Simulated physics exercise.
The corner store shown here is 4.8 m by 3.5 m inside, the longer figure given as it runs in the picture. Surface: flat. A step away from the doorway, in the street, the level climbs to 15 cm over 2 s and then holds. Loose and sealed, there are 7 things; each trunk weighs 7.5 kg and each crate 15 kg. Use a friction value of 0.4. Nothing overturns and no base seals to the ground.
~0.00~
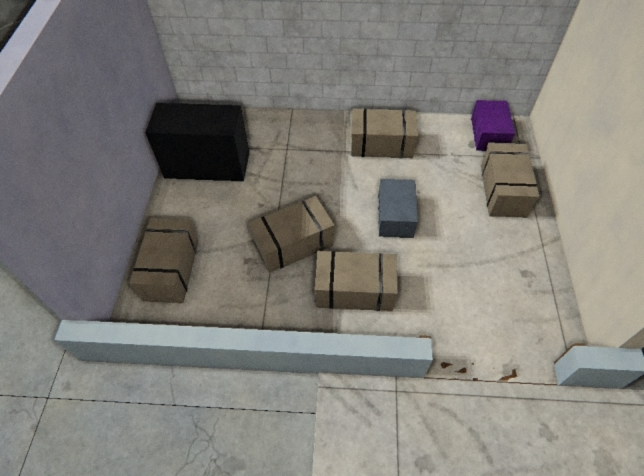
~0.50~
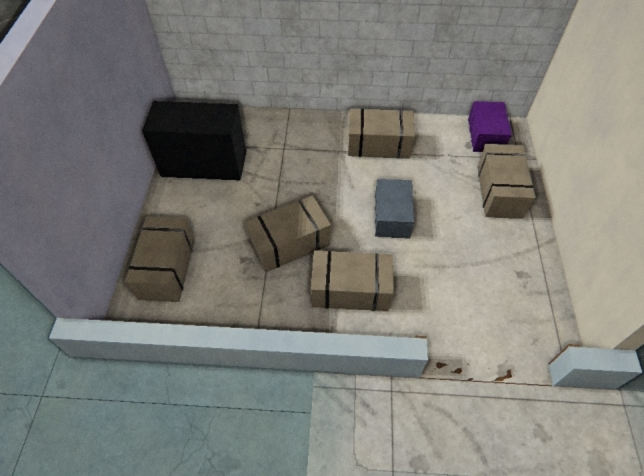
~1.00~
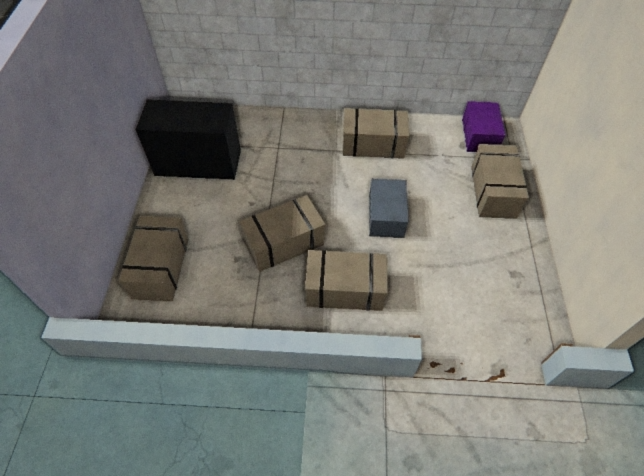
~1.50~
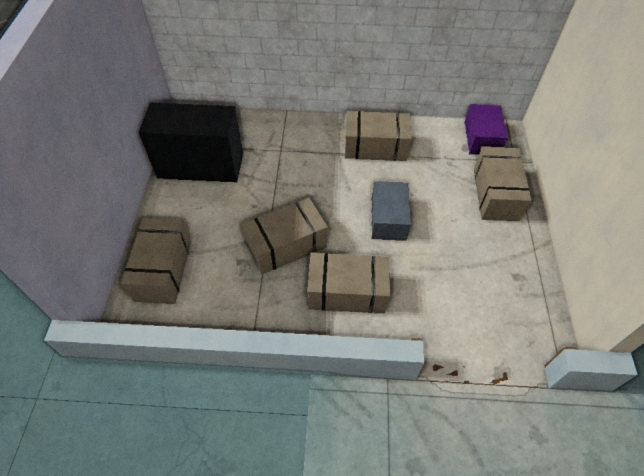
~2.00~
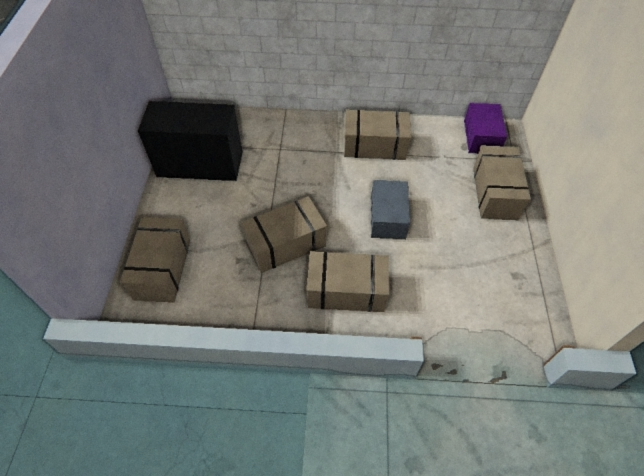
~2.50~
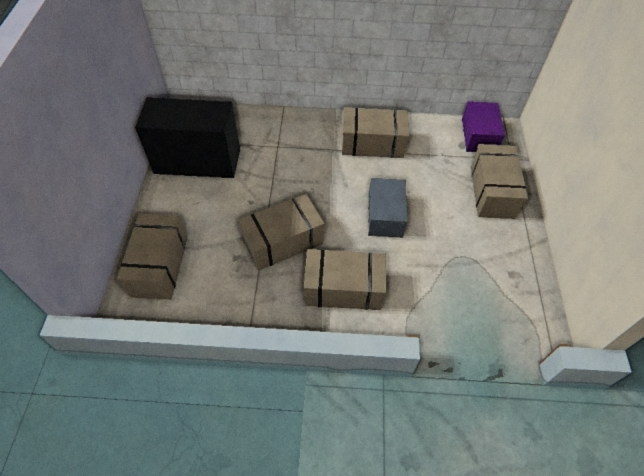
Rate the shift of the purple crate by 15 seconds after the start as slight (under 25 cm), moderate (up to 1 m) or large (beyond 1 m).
Large.
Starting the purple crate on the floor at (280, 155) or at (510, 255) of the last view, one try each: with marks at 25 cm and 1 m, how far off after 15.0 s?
In turn: It goes a long way; it goes a long way.
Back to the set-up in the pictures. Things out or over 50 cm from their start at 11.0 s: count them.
5 in all.
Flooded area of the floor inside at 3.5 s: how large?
Wet area: Approx. 4.0 m2.
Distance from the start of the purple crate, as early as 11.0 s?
Roughly 200 centimetres by that point.
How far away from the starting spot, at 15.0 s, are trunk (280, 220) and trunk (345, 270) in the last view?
80 cm and 60 cm respectively.
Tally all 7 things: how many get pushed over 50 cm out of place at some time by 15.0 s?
7 of them.
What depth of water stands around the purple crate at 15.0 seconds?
11 cm or so.
After 3.5 s the purple crate is near (486, 118), 0.0 m from its start, aground; 0 afloat.
After 6.8 s the purple crate is near (478, 135), 0.4 m from its start, afloat; 2 afloat.
After 11.0 s the purple crate is near (335, 112), 1.9 m from its start, afloat; 7 afloat.
After 15.0 s the purple crate is near (265, 125), 2.8 m from its start, afloat; 7 afloat.
